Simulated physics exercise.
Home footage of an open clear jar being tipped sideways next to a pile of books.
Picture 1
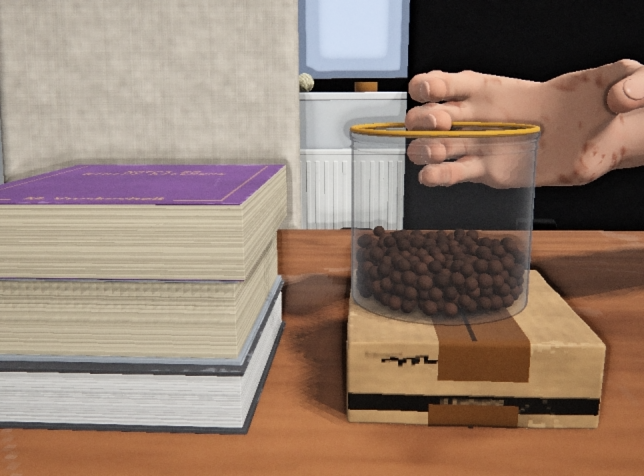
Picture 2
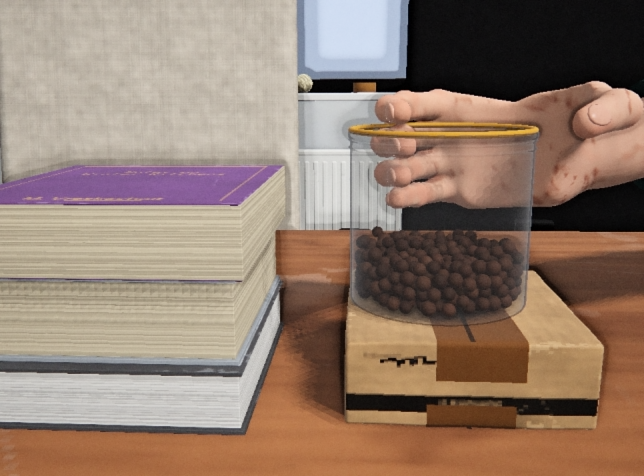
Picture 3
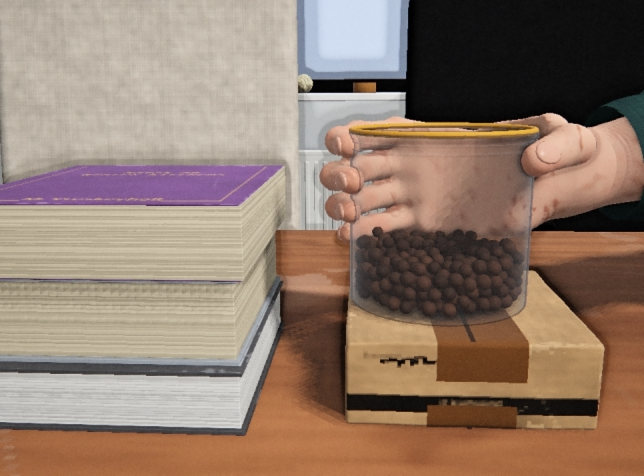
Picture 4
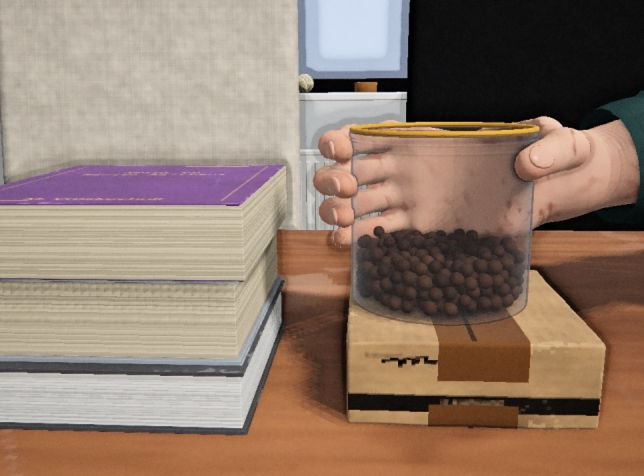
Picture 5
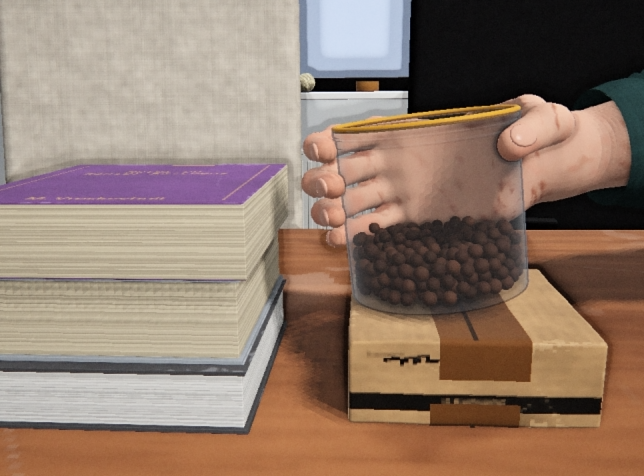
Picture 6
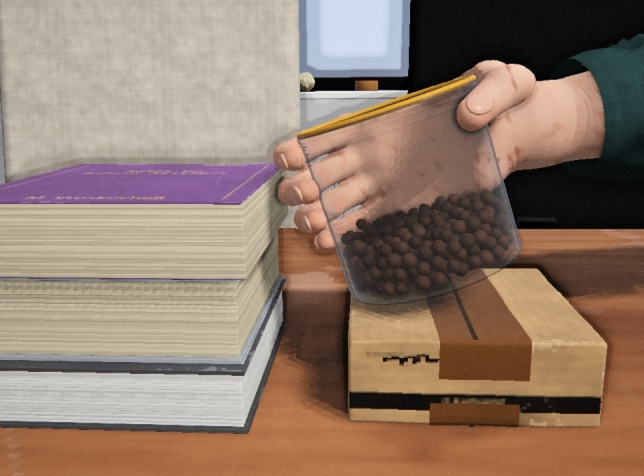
On a wooden table, a hand grasps a clear jar of dark balls and tilts it left.
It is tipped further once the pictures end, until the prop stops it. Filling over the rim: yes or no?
No.
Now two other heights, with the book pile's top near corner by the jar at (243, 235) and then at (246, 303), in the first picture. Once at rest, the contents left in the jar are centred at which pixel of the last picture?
(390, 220) and then (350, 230).
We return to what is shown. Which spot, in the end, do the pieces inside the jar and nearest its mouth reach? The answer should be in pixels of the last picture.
They come to rest at roughly (343, 230).
Then, 0.12 s past the last view, the jar leans 26°; everything is still inside.
Then, 0.27 s past the last view, the jar leans 32°; everything is still inside.
Then, 0.44 s past the last view, the jar rests on the book pile at 33°; everything is still inside.
Finally, the jar rests on the book pile at 33°; everything is still inside.
